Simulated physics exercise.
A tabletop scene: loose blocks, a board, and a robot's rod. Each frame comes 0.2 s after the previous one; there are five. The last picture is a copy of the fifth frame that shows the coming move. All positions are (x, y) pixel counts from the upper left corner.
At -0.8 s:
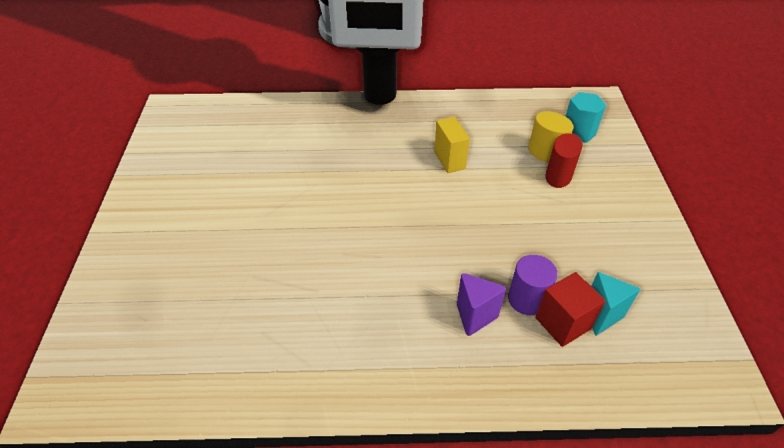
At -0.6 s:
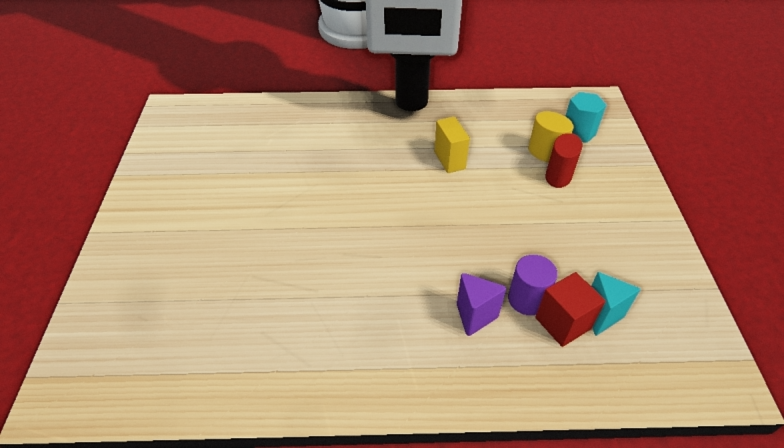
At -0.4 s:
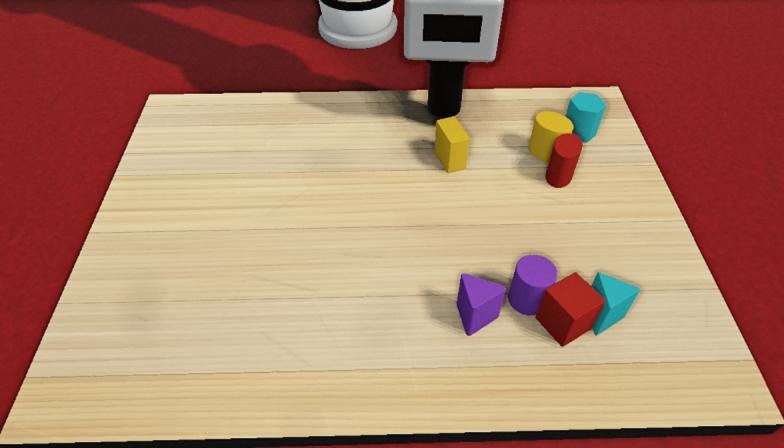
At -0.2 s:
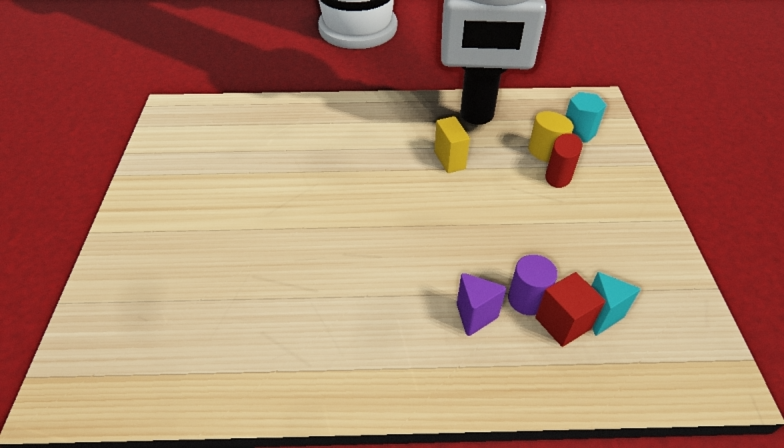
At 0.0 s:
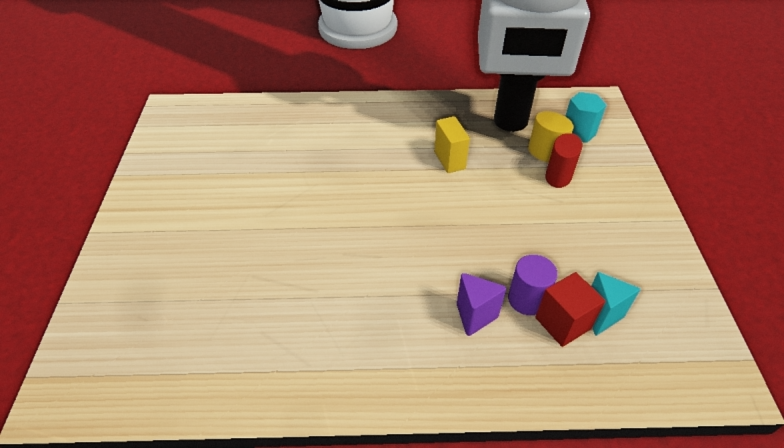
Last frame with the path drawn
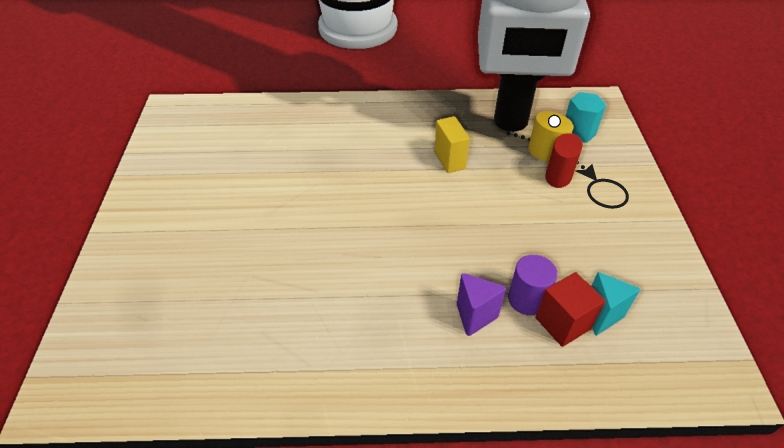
On a wooden tabletop, a robot's black rod moving right along the far edge, past a yellow block, toward unmoving coloured blocks.
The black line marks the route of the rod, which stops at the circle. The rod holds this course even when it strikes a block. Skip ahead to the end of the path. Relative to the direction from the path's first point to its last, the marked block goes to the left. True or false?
The statement is correct.
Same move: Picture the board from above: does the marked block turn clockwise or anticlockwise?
Looking down, it rotates anti-clockwise.
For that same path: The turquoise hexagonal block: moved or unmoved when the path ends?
If the rod follows that path, the turquoise hexagonal block stays in its place.
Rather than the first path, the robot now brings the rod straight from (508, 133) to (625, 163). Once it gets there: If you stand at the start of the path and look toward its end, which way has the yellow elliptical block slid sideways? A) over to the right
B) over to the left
A.
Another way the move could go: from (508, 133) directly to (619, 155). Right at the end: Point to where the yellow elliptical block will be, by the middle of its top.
My prediction: (619, 145).
Drawn move, from (508, 133) over (547, 145) and (581, 166) to (608, 193); the dot is on the yellow elliptical block.
What follows on the original path. One third of the way, rod (552, 134); yellow elliptical block (588, 133); red elliptical block (577, 151), turned 50° clockwise.
Two thirds of the way, rod (586, 154); yellow elliptical block (629, 152); red elliptical block (578, 154), turned 65° clockwise.
At the end, rod (613, 181); yellow elliptical block (662, 170), turned 55° anticlockwise; red elliptical block (584, 163), turned 130° clockwise; turquoise hexagonal block still.
